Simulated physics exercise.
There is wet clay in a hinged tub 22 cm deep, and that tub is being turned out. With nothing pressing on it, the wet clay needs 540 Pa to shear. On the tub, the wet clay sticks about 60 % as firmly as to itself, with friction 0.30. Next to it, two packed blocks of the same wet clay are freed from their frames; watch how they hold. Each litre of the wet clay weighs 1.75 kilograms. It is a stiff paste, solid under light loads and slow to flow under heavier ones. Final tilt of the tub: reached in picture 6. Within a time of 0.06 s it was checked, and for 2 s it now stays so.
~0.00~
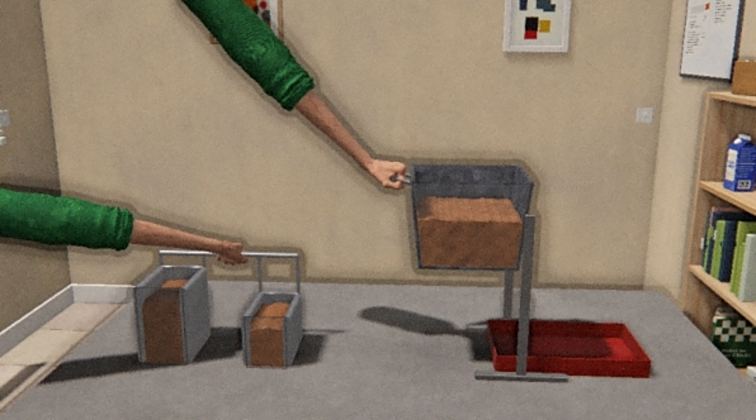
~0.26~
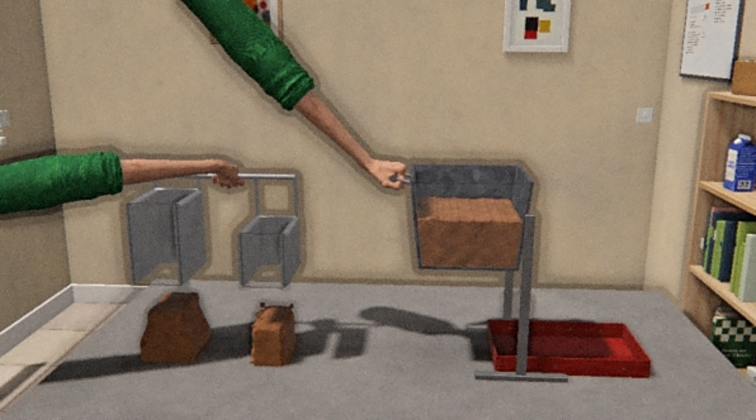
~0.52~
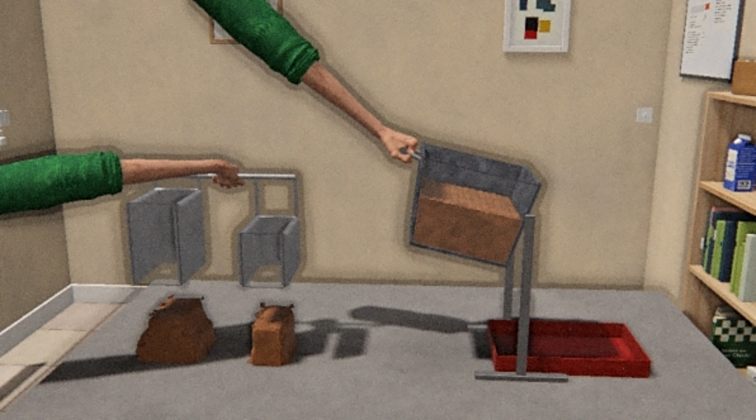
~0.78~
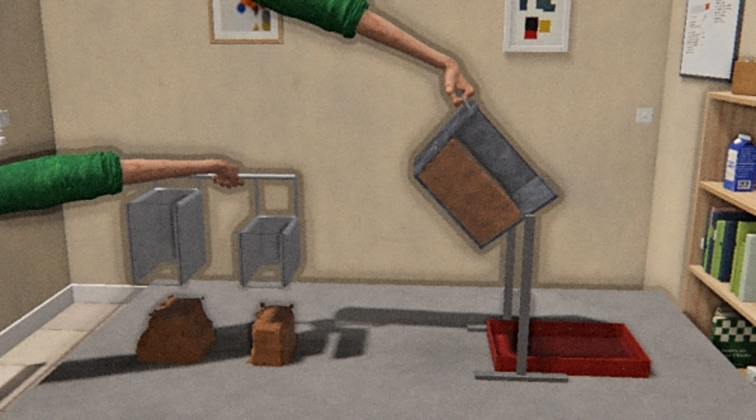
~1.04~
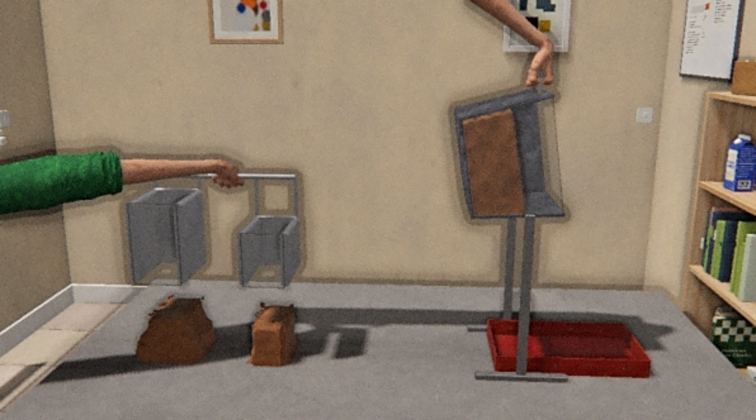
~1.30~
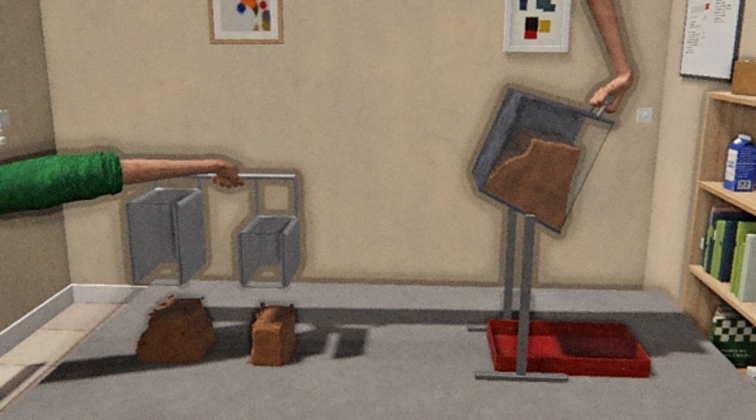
On a grey tabletop, one arm lifting two metal moulds off brown clay blocks, another tilting a clay-filled tub rightwards above a red tray.
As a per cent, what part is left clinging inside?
Near 0 %.
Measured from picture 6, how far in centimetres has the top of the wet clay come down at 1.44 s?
About 10 cm.
After 1.44 s, the tub is at 112 degrees and holds 47 %.
After 1.61 s, the tub is at 112 degrees and holds 16 %.
After 1.78 s, the tub is at 112 degrees and holds 0 %.
After 1.95 s, the tub is at 112 degrees and holds 0 %.
After 3.30 s, at the end, the tub is at 112 degrees and holds 0 %.
